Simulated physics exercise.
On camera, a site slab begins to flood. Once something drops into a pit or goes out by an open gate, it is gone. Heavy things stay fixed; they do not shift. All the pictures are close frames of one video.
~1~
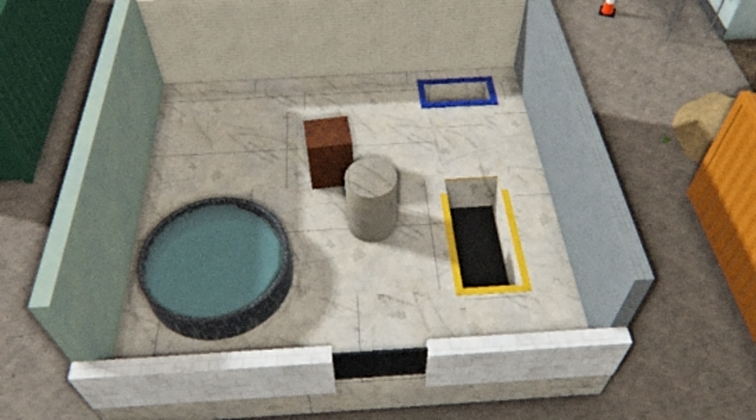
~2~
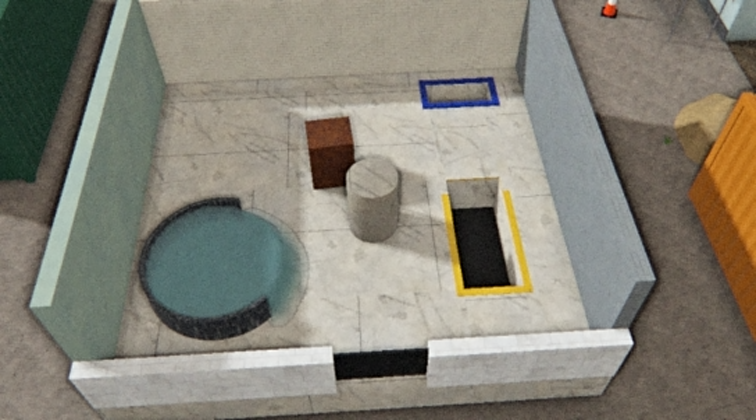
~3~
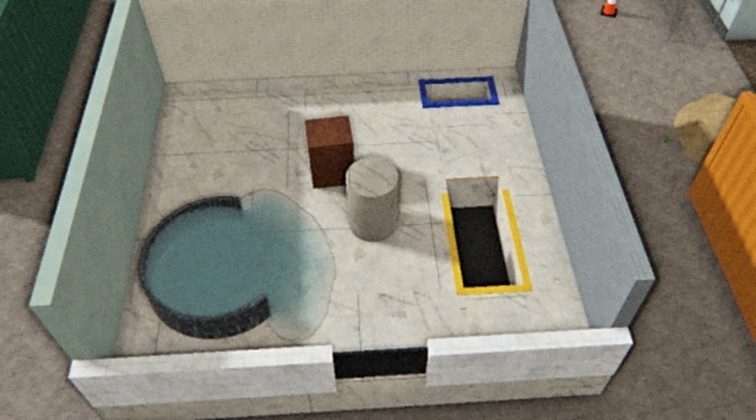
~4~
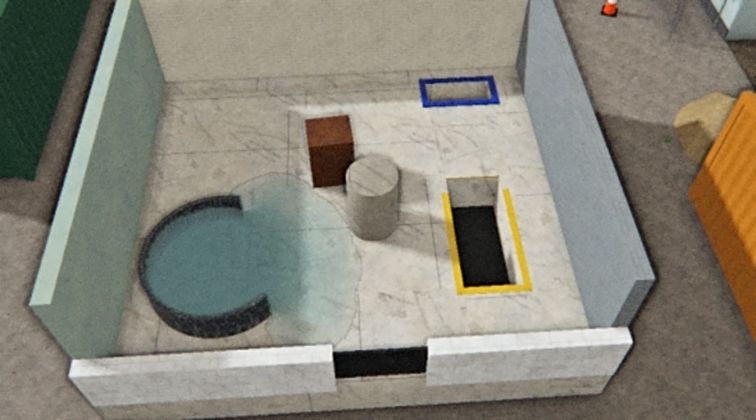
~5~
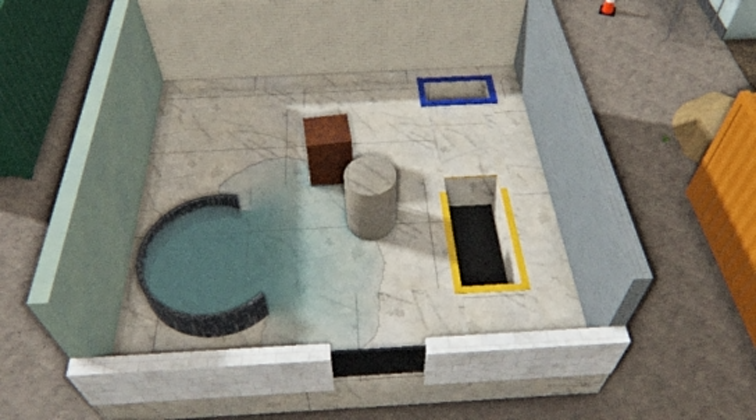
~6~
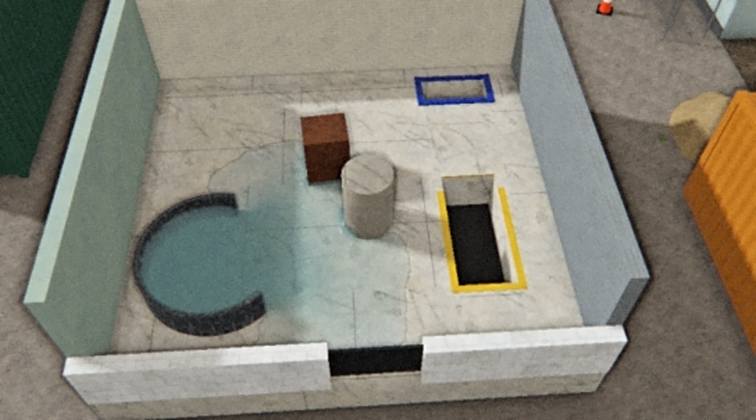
Teal water slips from a round, dark-rimmed pool at the left of a pale walled slab, seen from high above by a nearly still camera that drifts very slightly. A reddish-brown block and a grey cylinder stand mid-floor, with a yellow-edged pit to the right and a blue-edged one behind. The rim's right side opens, and a thin sheet spreads rightward, around the cylinder's base and toward the front wall.
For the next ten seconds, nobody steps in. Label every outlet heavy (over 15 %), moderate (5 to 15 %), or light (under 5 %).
Labels: Gate - light, blue pit - light, yellow pit - heavy.
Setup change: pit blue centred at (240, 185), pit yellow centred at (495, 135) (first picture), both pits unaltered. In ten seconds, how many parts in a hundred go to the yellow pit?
Share, yellow pit, approx.: 25 in a hundred.
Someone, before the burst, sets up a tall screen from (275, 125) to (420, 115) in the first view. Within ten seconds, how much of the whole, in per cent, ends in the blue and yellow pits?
Shares in percent - blue: 0; yellow: 45.
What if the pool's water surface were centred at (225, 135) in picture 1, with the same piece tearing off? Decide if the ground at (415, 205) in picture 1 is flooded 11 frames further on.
Untouched.
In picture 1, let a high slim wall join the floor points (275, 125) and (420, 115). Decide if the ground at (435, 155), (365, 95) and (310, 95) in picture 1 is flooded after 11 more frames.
In that order, I'd expect them to be reached by the flood, kept clear of the flood and kept clear of the flood.
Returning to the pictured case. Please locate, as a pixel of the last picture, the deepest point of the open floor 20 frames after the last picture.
That would be (557, 353).
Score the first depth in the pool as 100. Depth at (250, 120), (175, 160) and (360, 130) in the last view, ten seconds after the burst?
The three come to some 6, 4 and 6 per cent respectively.
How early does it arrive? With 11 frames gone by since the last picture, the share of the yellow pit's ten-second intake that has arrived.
Approximately 15 in a hundred, I reckon.
A moment on, water covers 35 % of the floor; the gate 0 %, the blue pit 0 %, the yellow pit 1 %.
Next, water covers 50 % of the floor; the gate 0 %, the blue pit 0 %, the yellow pit 7 %.
Then, water covers 65 % of the floor; the gate 0 %, the blue pit 0 %, the yellow pit 16 %.
Later, water covers 75 % of the floor; the gate 0 %, the blue pit 0 %, the yellow pit 28 %.
In the end, water covers 95 % of the floor; the gate 0 %, the blue pit 0 %, the yellow pit 40 %.
